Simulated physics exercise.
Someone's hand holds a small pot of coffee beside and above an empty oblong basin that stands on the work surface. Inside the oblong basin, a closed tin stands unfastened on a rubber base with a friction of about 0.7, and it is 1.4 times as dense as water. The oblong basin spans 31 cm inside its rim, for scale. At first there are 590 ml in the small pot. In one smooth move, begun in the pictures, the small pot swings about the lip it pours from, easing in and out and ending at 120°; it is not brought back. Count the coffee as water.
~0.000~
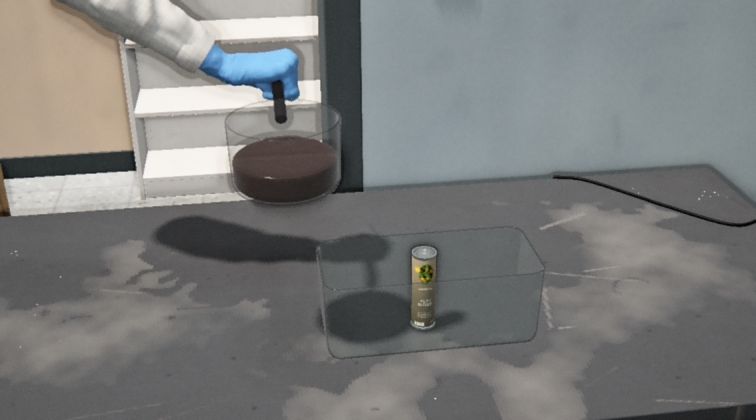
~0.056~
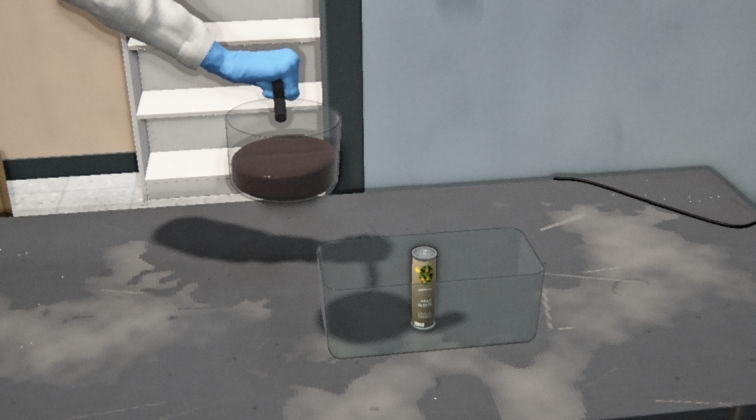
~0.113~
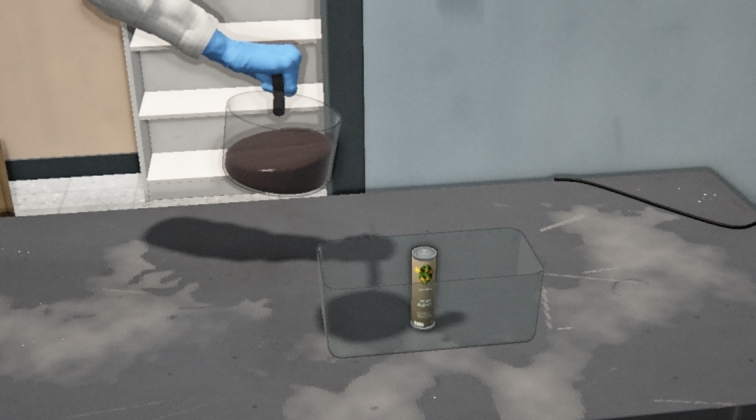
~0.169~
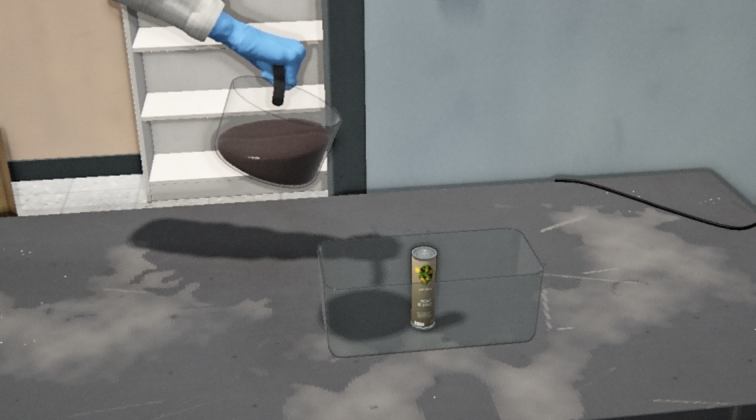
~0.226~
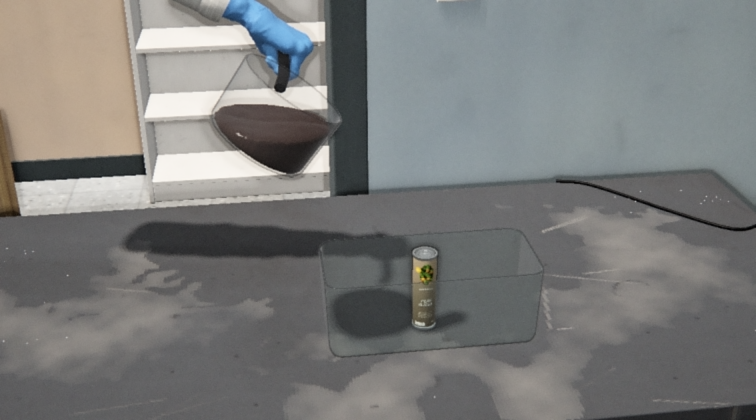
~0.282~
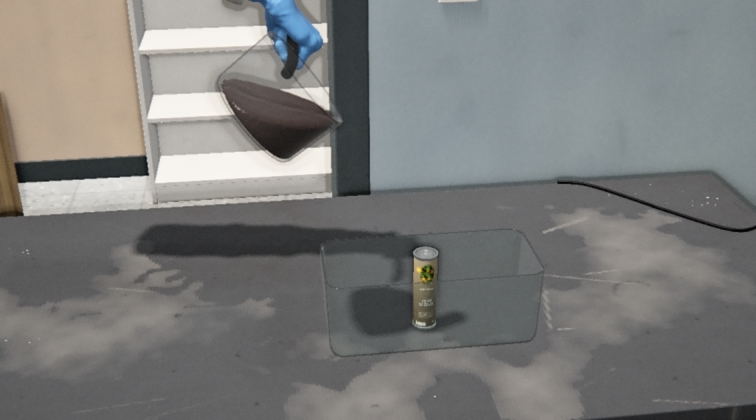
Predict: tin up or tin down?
It is not overturned.
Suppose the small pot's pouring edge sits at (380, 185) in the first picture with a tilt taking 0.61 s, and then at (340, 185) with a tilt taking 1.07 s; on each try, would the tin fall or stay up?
Try 1: Still standing; try 2: Tipped over.
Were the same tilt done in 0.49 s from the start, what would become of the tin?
Outcome - the tin remains standing.
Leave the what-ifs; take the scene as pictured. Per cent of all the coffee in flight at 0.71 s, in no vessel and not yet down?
Around 28 percent of it is airborne.
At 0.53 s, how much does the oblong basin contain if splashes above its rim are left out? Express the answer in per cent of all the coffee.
0 %, give or take.
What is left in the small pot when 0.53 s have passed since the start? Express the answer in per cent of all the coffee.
I'd estimate some 38 % remains.
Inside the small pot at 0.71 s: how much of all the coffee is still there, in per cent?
Roughly 1 per cent.
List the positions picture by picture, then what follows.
In the first frame, it leans 0°; its right rim is at (339, 117); the coffee meets the walls at (232, 158) and (337, 152); the oblong basin's rim runs from (320, 266) to (533, 249); the tin's top is at (424, 256).
In the second frame, it leans 3°; its right rim is at (340, 118); the coffee meets the walls at (231, 158) and (336, 149).
In the third frame, it leans 10°; its right rim is at (339, 118); the coffee meets the walls at (225, 154) and (333, 141).
In the fourth frame, it leans 21°; its right rim is at (339, 119); the coffee meets the walls at (217, 138) and (329, 131).
In the fifth frame, it leans 36°; its right rim is at (340, 119); the coffee meets the walls at (214, 113) and (331, 124).
In the sixth frame, it leans 53°; its right rim is at (340, 119); the coffee meets the walls at (221, 84) and (330, 114).
Then, 0.53 s in, the tilt is 115° and 37 per cent is still to pour; the tin stands where it began.
Then, 0.71 s in, the tilt is 120° and 1 per cent is still to pour; the tin stands where it began.
Then, 0.90 s in, the tilt is 120° and 0 per cent is still to pour; the tin stands where it began.
Then, 1.11 s in, the tilt is 120° and 0 per cent is still to pour; the tin stands where it began.
Finally, the tin stands where it began.
